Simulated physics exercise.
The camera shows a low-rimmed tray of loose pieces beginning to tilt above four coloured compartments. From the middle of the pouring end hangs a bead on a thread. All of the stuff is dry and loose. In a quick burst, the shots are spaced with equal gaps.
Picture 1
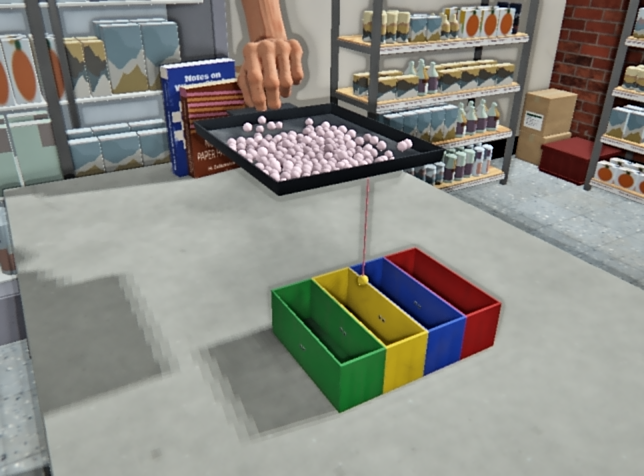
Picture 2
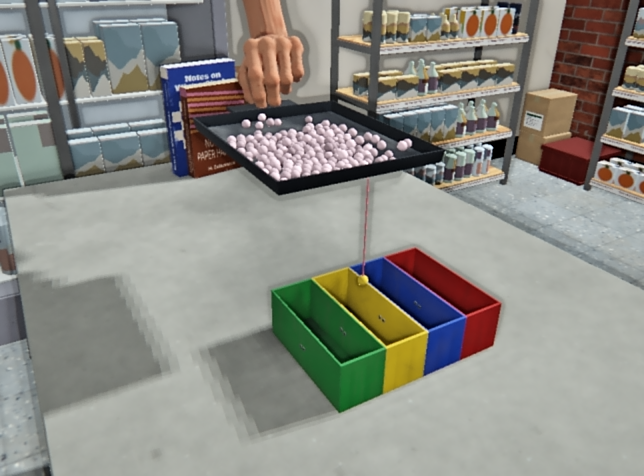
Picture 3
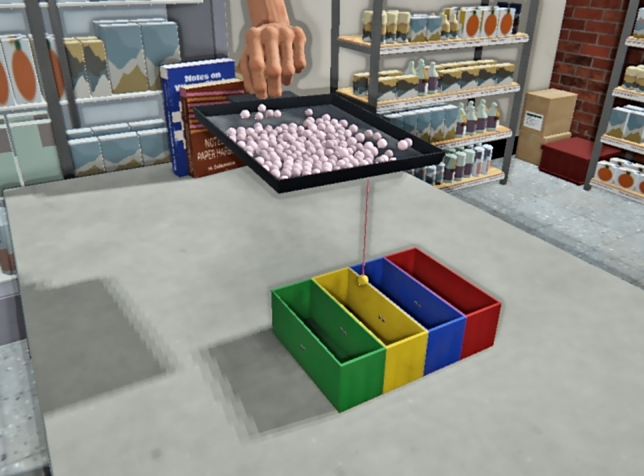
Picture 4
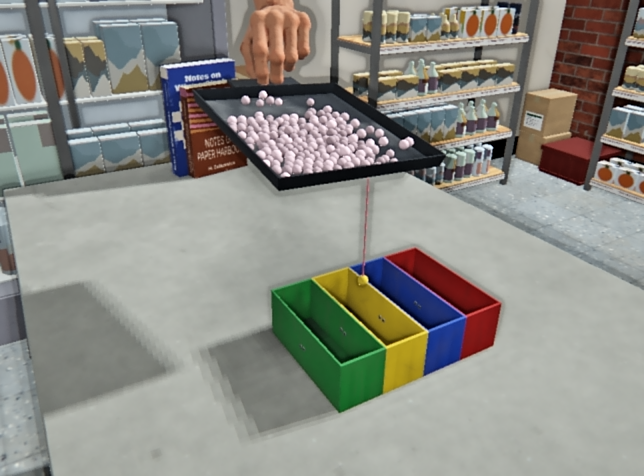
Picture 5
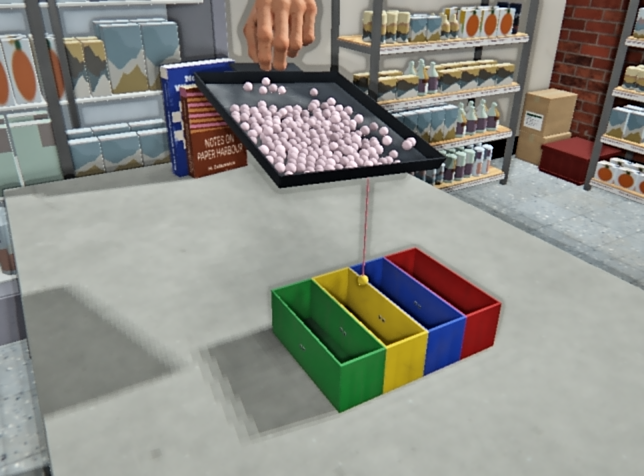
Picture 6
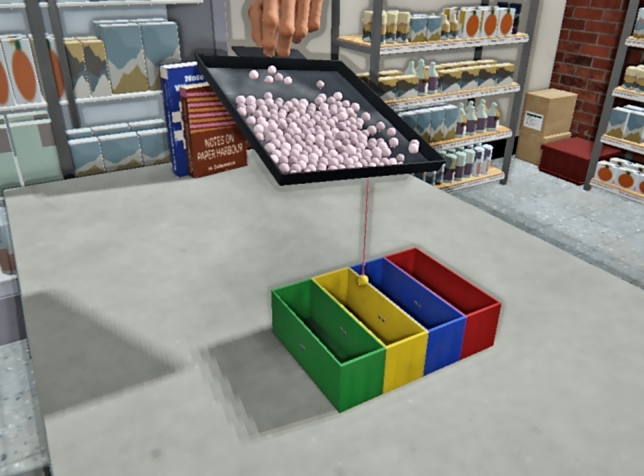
The clip opens on a hand at the back of a dark tray of pale pink beads, held nearly level above green, yellow, blue and red compartments, a small bead hanging on a thread. The hand raises the tray's far side, gradually steepening it, and the beads shift slightly toward the lower right.
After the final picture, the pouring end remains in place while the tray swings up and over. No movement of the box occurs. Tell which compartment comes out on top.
It is red that comes out on top.
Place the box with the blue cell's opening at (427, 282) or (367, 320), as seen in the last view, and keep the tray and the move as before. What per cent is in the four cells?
It would be roughly 90 per cent in the first placement and roughly 30 per cent in the second.
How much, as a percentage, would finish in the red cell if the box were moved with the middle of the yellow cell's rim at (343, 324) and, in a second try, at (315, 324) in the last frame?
30 % and 20 %.
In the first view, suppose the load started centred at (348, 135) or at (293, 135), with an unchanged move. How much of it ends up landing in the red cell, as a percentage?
Close to 50 in a hundred, then close to 60 in a hundred.
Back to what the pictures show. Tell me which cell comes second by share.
The runner-up: Blue.
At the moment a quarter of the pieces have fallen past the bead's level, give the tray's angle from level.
Roughly 85 degrees at that moment.
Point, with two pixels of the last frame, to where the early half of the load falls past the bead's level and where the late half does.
Near (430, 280) and later near (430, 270).
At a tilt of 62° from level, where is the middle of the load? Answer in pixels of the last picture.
The load is centred near (382, 144).
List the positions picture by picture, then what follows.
The first frame shows corners of the pouring end near (279, 180) and (442, 148), level; middle of the load near (306, 151), sugar pearls; bead on its thread near (363, 280); green cell near (362, 376); yellow cell near (405, 358); blue cell near (444, 342); red cell near (480, 327).
The second frame shows corners of the pouring end near (279, 180) and (442, 149), level; middle of the load near (307, 149).
The third frame shows corners of the pouring end near (279, 178) and (442, 151), tipped barely, lowest at the right corner; middle of the load near (307, 145).
The fourth frame shows corners of the pouring end near (281, 176) and (443, 154), tipped a little, lowest at the right corner; middle of the load near (309, 139).
The fifth frame shows corners of the pouring end near (282, 174) and (443, 156), tipped a little, lowest at the right corner; middle of the load near (314, 138), a little on the move.
The sixth frame shows corners of the pouring end near (284, 172) and (443, 159), tipped clearly, lowest at the right corner; middle of the load near (320, 135), the bulk on the move; green cell near (362, 376); yellow cell near (405, 358); blue cell near (444, 342); red cell near (480, 327).
Shortly afterwards, tray tipped steeply; all but a few on the tray; only a few in the blue cell; a little falling or outside the box.
Next, tray tipped right over; a little on the tray; near a third in the red cell; near a quarter in the blue cell; a little in the yellow cell; near a quarter falling or outside the box.
Some moments later, tray tipped past a quarter turn; near half in the red cell; near a quarter in the blue cell; a little in the yellow cell; a little falling or outside the box.
In the end, tray tipped past a quarter turn; near half in the red cell; near a quarter in the blue cell; a little in the yellow cell; none at all in the green cell; a little outside the box.
